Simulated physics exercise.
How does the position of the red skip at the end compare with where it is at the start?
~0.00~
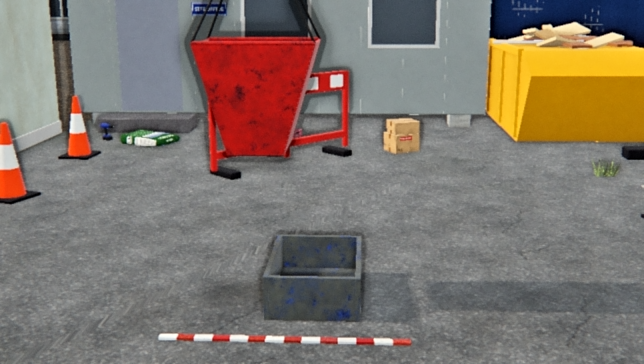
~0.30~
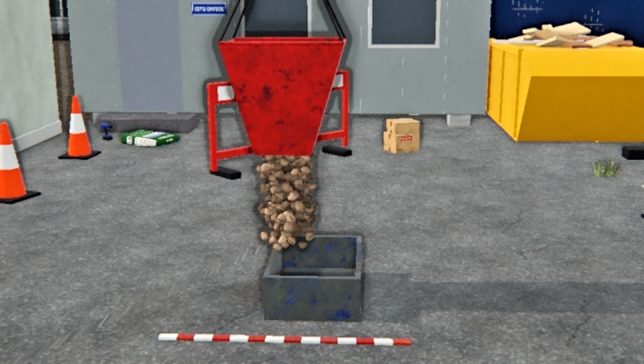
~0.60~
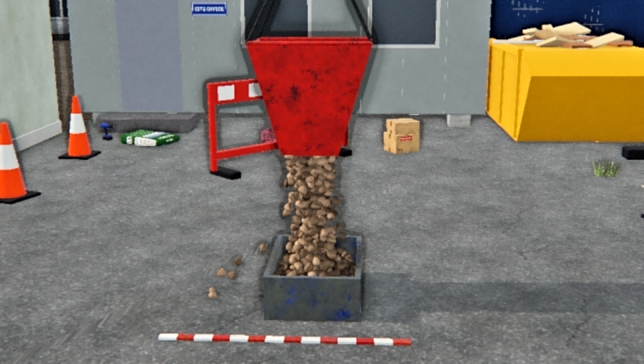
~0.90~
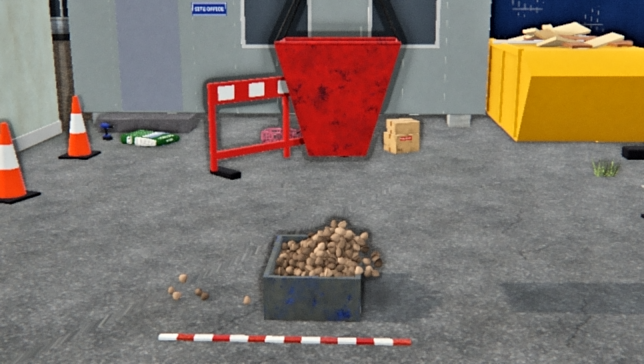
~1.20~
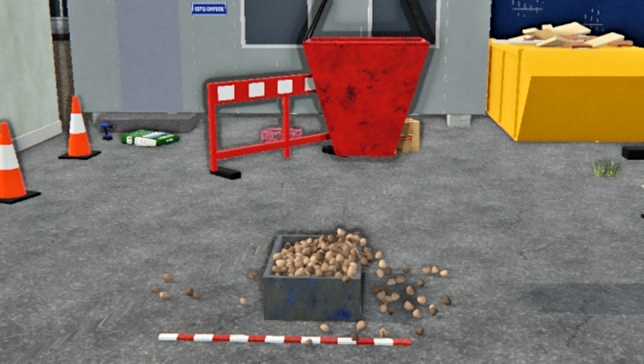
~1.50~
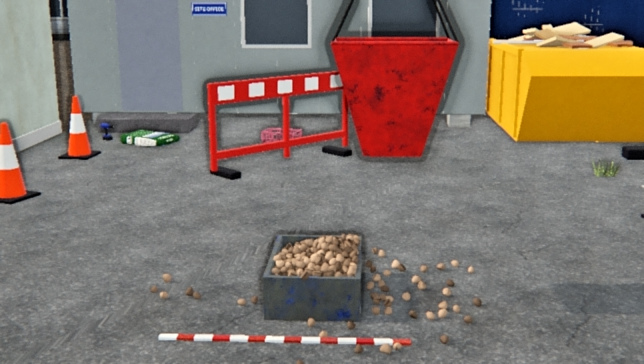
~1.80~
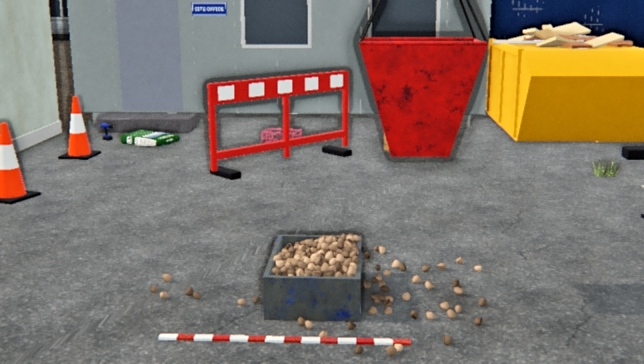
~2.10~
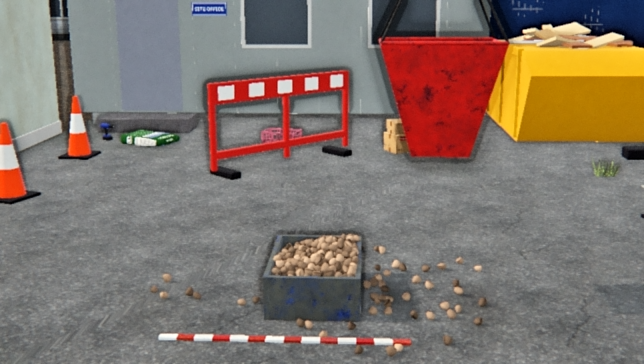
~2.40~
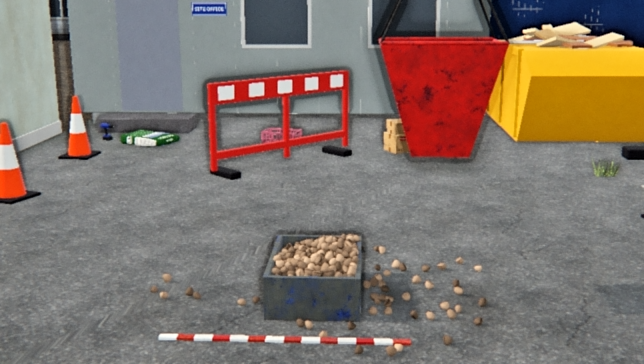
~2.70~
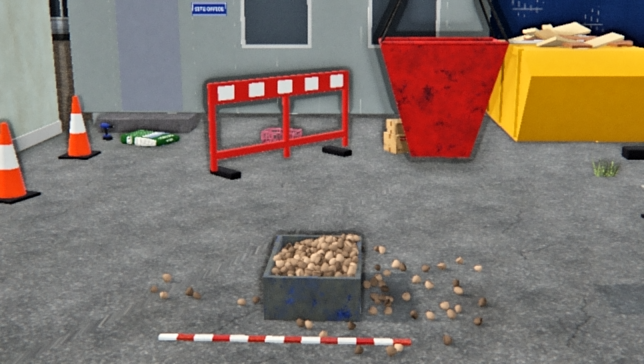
At the start the red skip hangs to the upper left of the grey bin. At the end it is well to the right, beside the yellow container of wood.
